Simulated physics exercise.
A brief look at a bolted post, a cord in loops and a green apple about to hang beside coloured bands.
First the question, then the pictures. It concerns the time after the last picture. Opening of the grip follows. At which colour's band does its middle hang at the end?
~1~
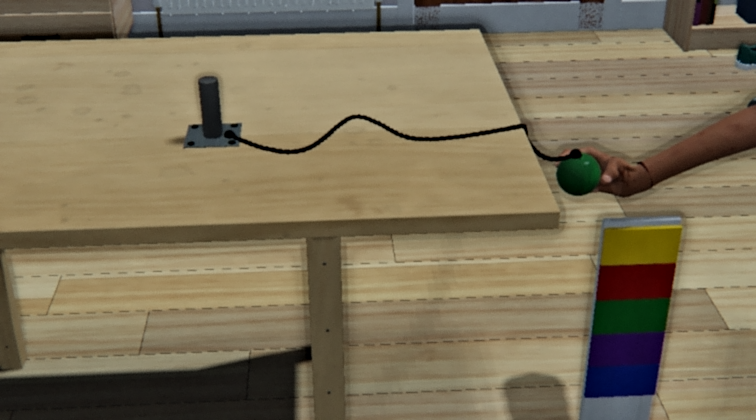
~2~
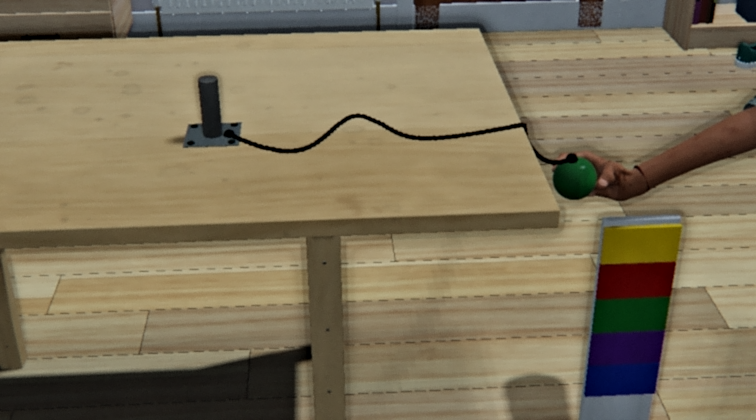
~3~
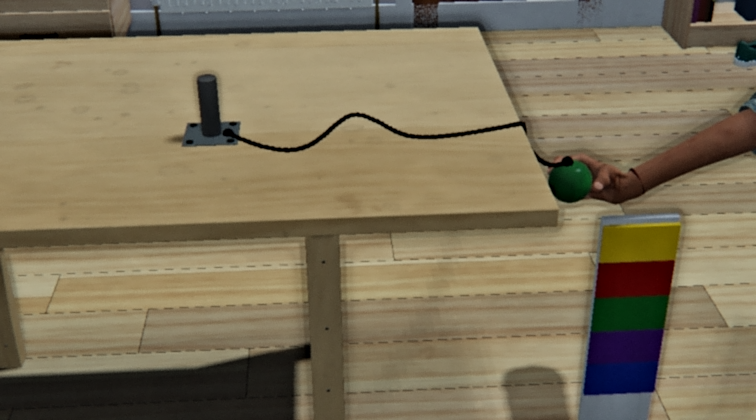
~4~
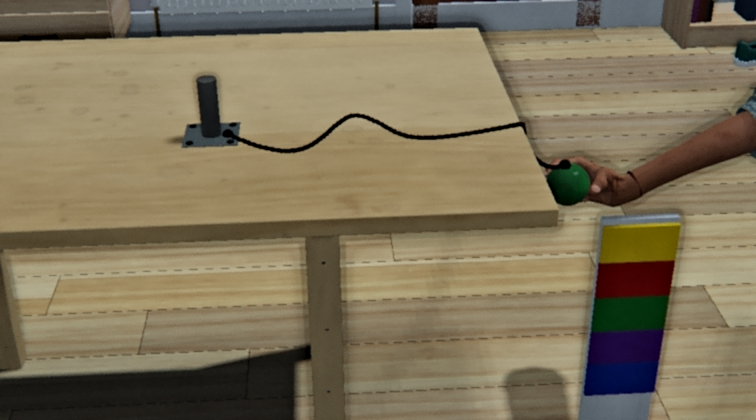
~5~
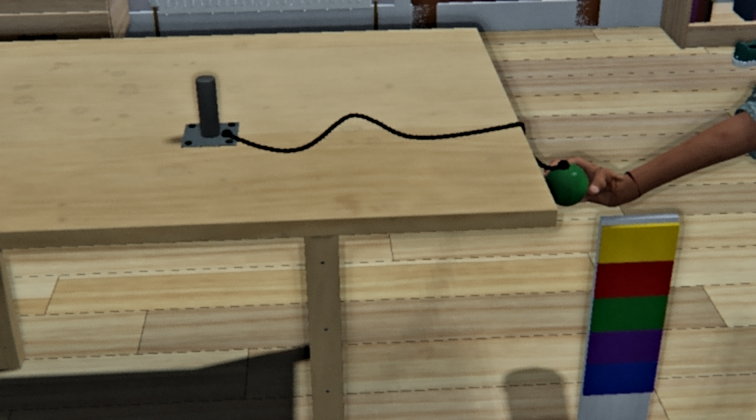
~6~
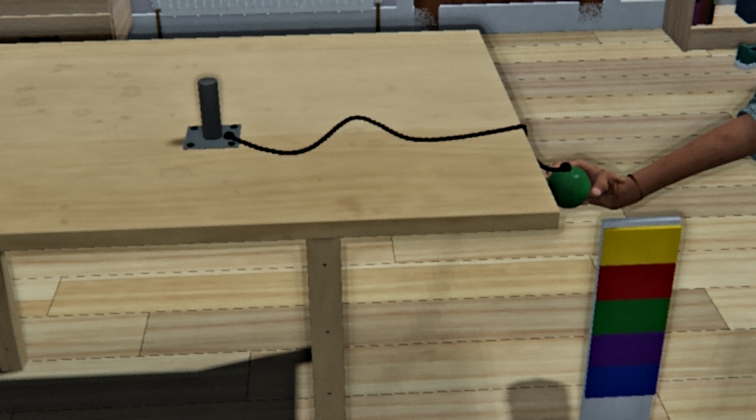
The red band.
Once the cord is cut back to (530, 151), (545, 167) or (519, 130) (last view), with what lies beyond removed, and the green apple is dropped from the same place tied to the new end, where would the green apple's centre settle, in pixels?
Approximate pixels, cut by cut: (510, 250); (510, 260); (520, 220).
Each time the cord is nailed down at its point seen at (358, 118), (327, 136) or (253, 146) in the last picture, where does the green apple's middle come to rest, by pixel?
Try 1: (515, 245); try 2: (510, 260); try 3: (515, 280).
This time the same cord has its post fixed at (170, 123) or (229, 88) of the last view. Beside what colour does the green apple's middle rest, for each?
In turn, yellow and then red.
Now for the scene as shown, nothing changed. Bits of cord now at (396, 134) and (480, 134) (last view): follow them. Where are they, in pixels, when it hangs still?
The first moves to (474, 133), the second to (525, 170).
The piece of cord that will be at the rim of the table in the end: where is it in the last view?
The point sits close to (445, 139).
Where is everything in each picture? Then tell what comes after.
In the first frame, green apple (579, 174); yellow (642, 247); red (637, 283); green (632, 317); purple (627, 351); blue (622, 382).
In the second frame, green apple (574, 178); cord through (257, 146) (324, 137) (373, 121) (438, 138) (514, 127).
In the third frame, green apple (570, 181).
In the fourth frame, green apple (567, 184); cord through (256, 146) (323, 137) (372, 120) (437, 138) (513, 126).
In the fifth frame, green apple (566, 185).
In the sixth frame, green apple (568, 187); cord through (257, 148) (324, 139) (373, 122) (438, 140) (514, 129).
Early on, apple near (488, 286); level with red.
Midway, apple near (535, 291); level with red.
Finally, apple near (521, 294); level with red. Its middle rests at the red band.
